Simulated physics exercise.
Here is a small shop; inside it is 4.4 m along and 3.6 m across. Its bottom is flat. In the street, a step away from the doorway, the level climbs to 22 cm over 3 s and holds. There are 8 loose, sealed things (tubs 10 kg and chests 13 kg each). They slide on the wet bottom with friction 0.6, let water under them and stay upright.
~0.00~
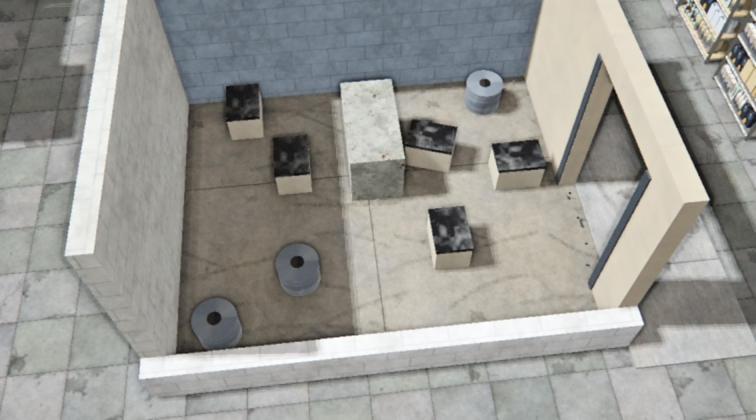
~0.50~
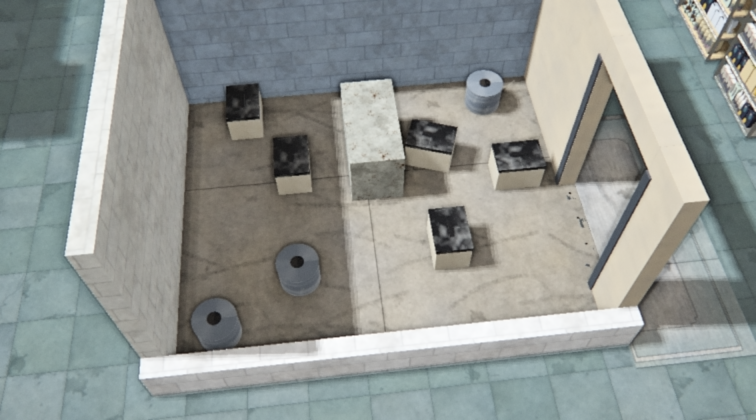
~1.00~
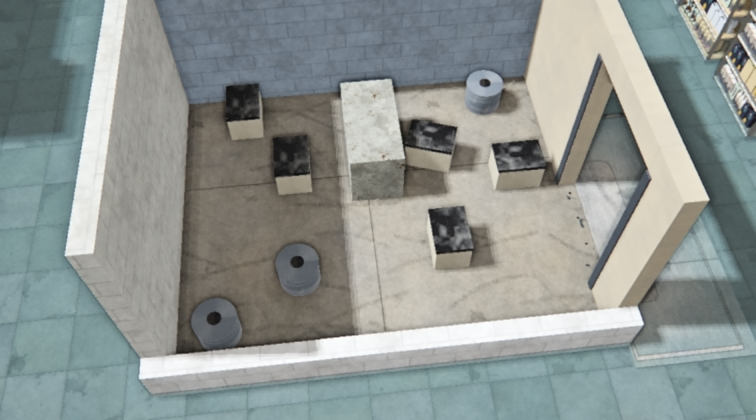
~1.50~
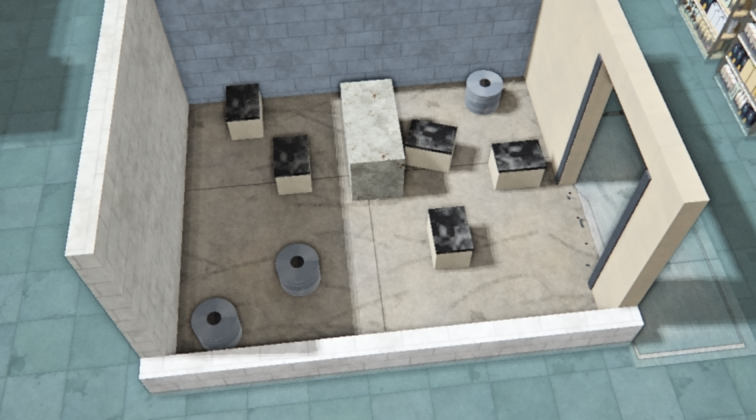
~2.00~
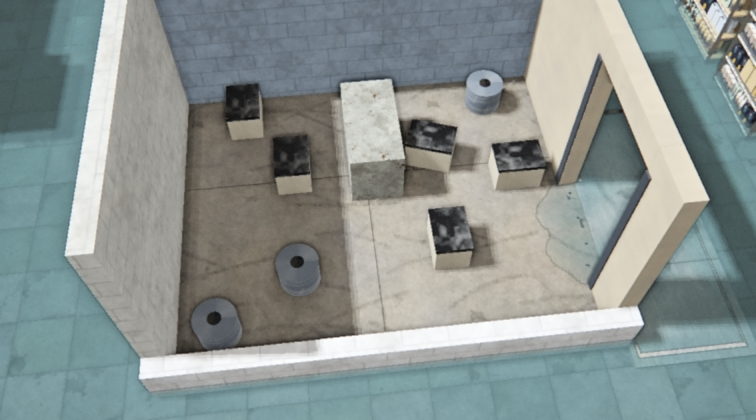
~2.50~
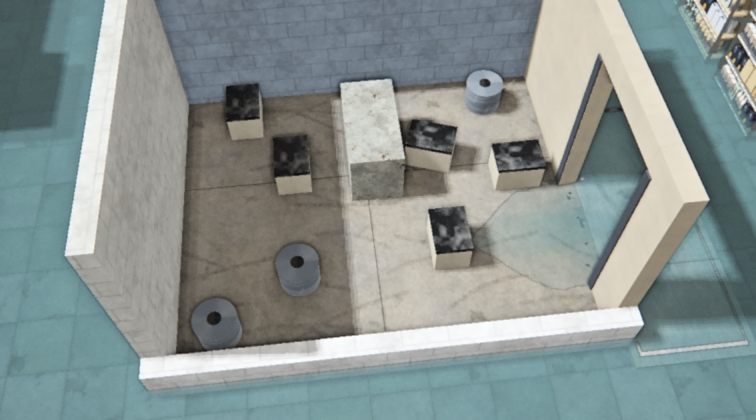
The clip opens on a small roofless shop holding dark-topped chests and round grey tubs, with dry grey paving outside. Blue-green water covers the street around the walls, then enters through the doorway on the right and spreads a short way across the floor, while the chests and tubs stay still.
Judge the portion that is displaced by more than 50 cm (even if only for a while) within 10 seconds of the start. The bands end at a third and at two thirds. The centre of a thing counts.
It is between one and two thirds.
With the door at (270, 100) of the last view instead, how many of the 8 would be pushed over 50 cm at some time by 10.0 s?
In that case 6 of them.
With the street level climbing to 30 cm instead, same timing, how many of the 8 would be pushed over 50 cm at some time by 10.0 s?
In that case 8 of them.
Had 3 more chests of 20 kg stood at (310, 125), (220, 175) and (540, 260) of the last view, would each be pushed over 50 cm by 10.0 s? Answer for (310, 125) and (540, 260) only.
In that order: Short of it, more.
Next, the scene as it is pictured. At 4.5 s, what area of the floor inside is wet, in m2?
Some 7.0 m2.
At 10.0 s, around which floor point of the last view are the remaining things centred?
At about (356, 141).
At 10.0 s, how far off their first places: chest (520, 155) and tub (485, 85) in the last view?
In that order: 20 cm, 0 cm.
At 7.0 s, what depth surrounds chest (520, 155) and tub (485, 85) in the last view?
Roughly 4 and 2 cm.
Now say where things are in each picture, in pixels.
A tub at (297, 262) rests on the ground; a chest at (451, 228) rests on the ground; water covers 0.0 m2; 0 of 8 have shifted, in the first picture.
A tub at (297, 262), on the bottom; a chest at (451, 228), on the bottom; water covers 0.0 m2; 0 of 8 have shifted, in the second picture.
A tub at (297, 262) rests on the ground; a chest at (451, 228) rests on the ground; 0.0 m2 under water; 0 of 8 have shifted, in the third picture.
A tub at (297, 262) rests on the ground; a chest at (451, 228), on the bottom; 0.0 m2 under water; 0 of 8 have shifted, in the fourth picture.
A tub at (297, 262) rests on the ground; a chest at (451, 228), on the bottom; water covers 0.3 m2; 0 of 8 have shifted, in the fifth picture.
A tub at (297, 262), on the bottom; a chest at (451, 228), on the bottom; 1.0 m2 under water; 0 of 8 have shifted, in the sixth picture.
After 3.5 s 0 of 8 are over 50 cm from their spots; 0 afloat.
After 4.5 s 1 of 8 are over 50 cm from their spots; 0 afloat.
After 7.0 s 3 of 8 are over 50 cm from their spots; 3 afloat.
After 10.0 s 4 of 8 are over 50 cm from their spots, and 4 have been at some point; 6 afloat.
